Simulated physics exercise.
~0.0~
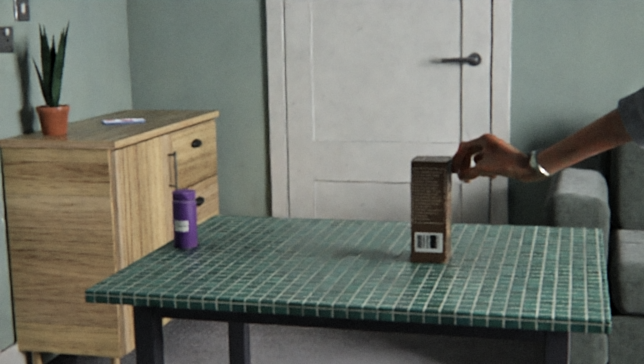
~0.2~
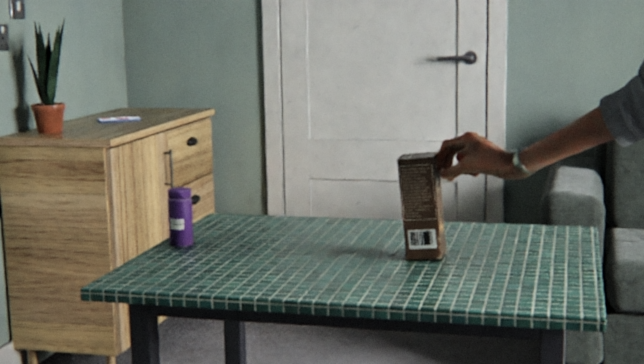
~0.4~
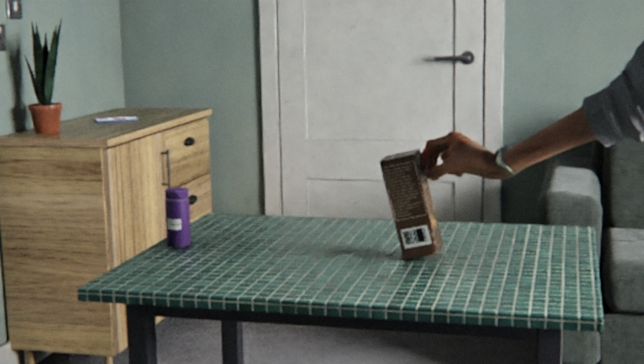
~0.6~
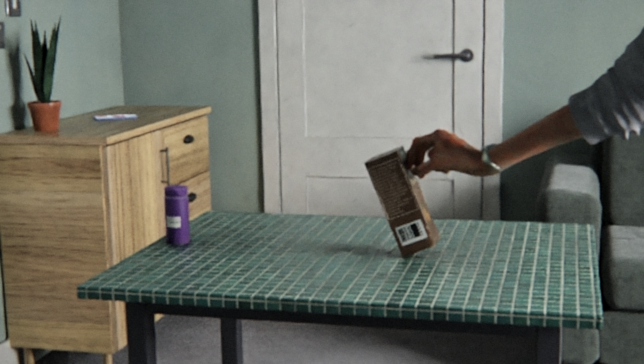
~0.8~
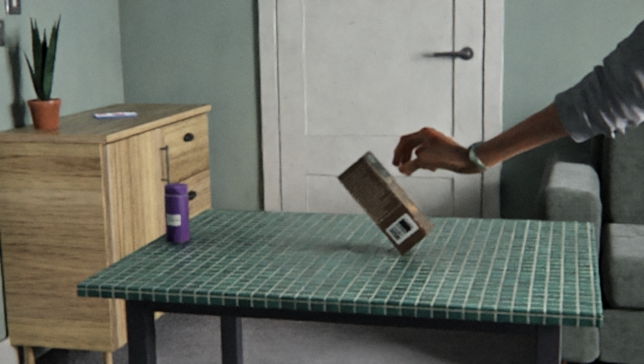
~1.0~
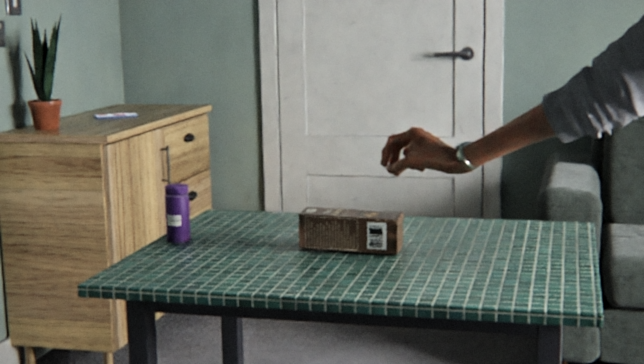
Brown carton tilting left under a hand's push, then toppling onto its side on a green tiled table near a purple container.
